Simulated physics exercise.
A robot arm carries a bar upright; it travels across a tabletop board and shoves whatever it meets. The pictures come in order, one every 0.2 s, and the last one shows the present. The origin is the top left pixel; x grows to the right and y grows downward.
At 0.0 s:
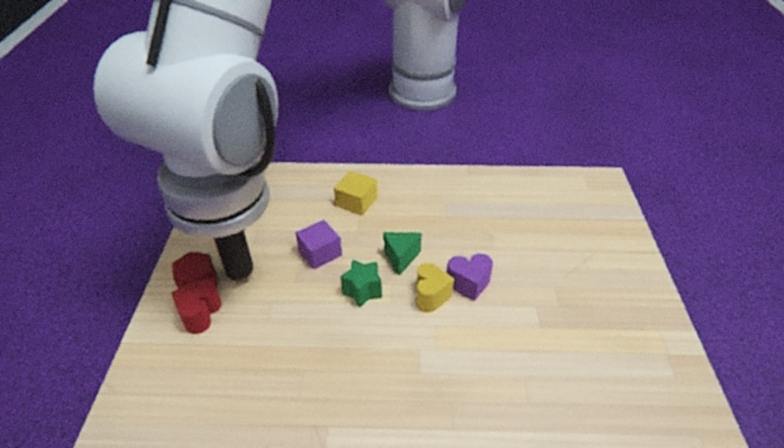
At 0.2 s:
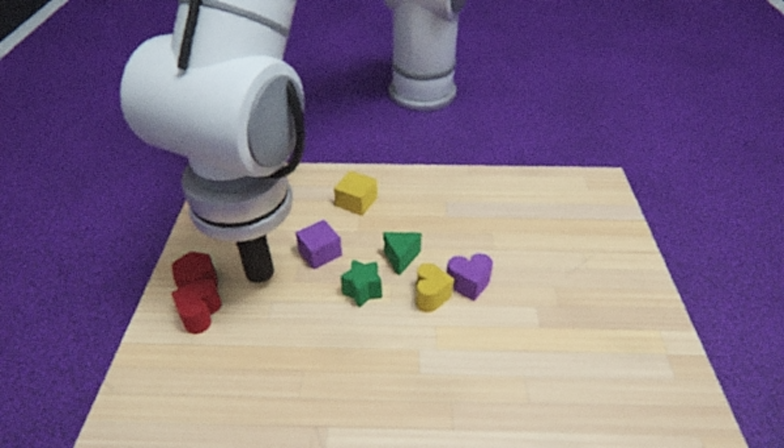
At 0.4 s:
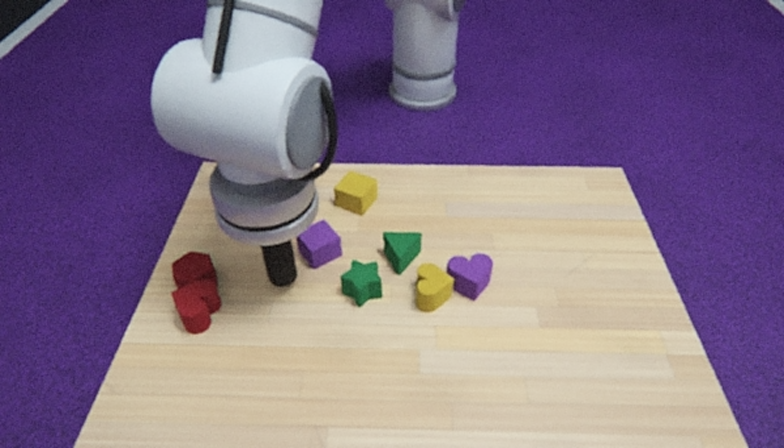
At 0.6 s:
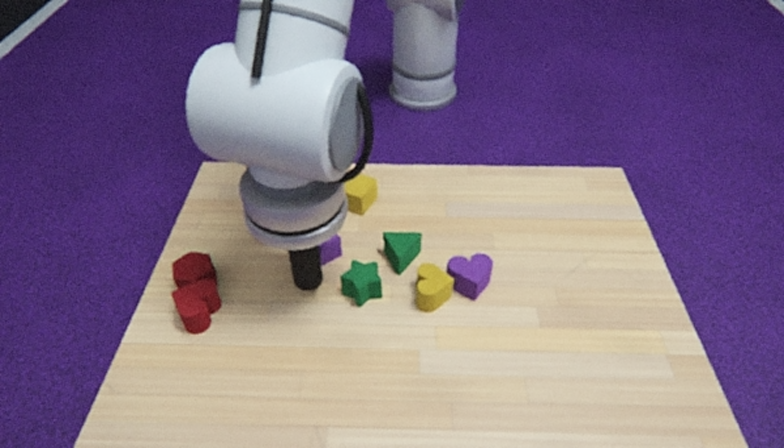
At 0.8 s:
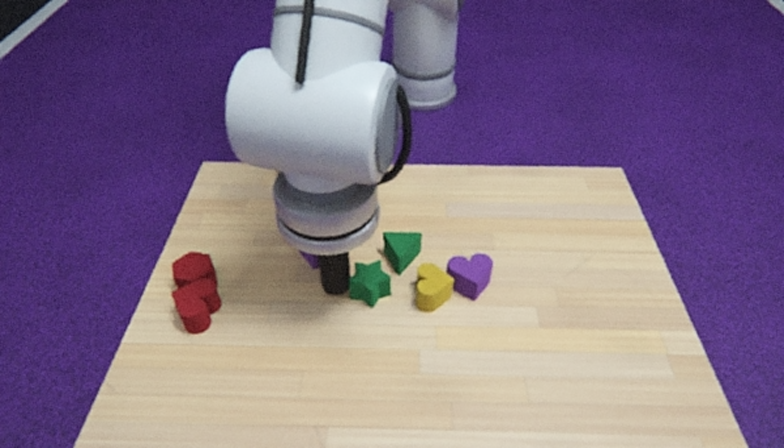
A white robot arm with a short black bar at its tip reaches over a pale wooden board on purple carpet, seen from above and in front by a still camera. Two red blocks sit at left, with yellow and purple cubes, a green star and triangle, and yellow and purple hearts rightward. The bar slides right across the board, passing before the purple cube, then nudges the star slightly right.
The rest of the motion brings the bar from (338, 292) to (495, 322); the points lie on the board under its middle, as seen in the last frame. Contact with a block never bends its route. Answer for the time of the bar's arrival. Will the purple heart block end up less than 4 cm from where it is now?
I'd say no.
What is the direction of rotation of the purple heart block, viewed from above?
The block spins anticlockwise.
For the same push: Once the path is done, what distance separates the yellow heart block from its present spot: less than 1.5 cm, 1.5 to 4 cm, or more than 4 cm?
It will fall in the top band, over 4 cm.
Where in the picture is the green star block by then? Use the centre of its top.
The middle of its upper face should be somewhere near (499, 280).
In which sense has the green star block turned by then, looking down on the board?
The block spins anticlockwise.
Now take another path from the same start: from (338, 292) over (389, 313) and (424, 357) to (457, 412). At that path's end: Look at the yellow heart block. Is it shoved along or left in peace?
The yellow heart block will not stay where it is.
The first path, step by step. One third of the way, bar (388, 294); green star block (416, 275), turned 35° anticlockwise; yellow heart block (448, 276), turned 15° clockwise; purple heart block (481, 264).
Two thirds of the way, bar (442, 304); green star block (461, 276), turned 60° anticlockwise; yellow heart block (489, 266); purple heart block (513, 251).
At the end, bar (497, 314); green star block (499, 280), turned 95° anticlockwise; green triangle still; yellow heart block (513, 259), turned 40° anticlockwise; purple heart block (523, 238), turned 25° anticlockwise.
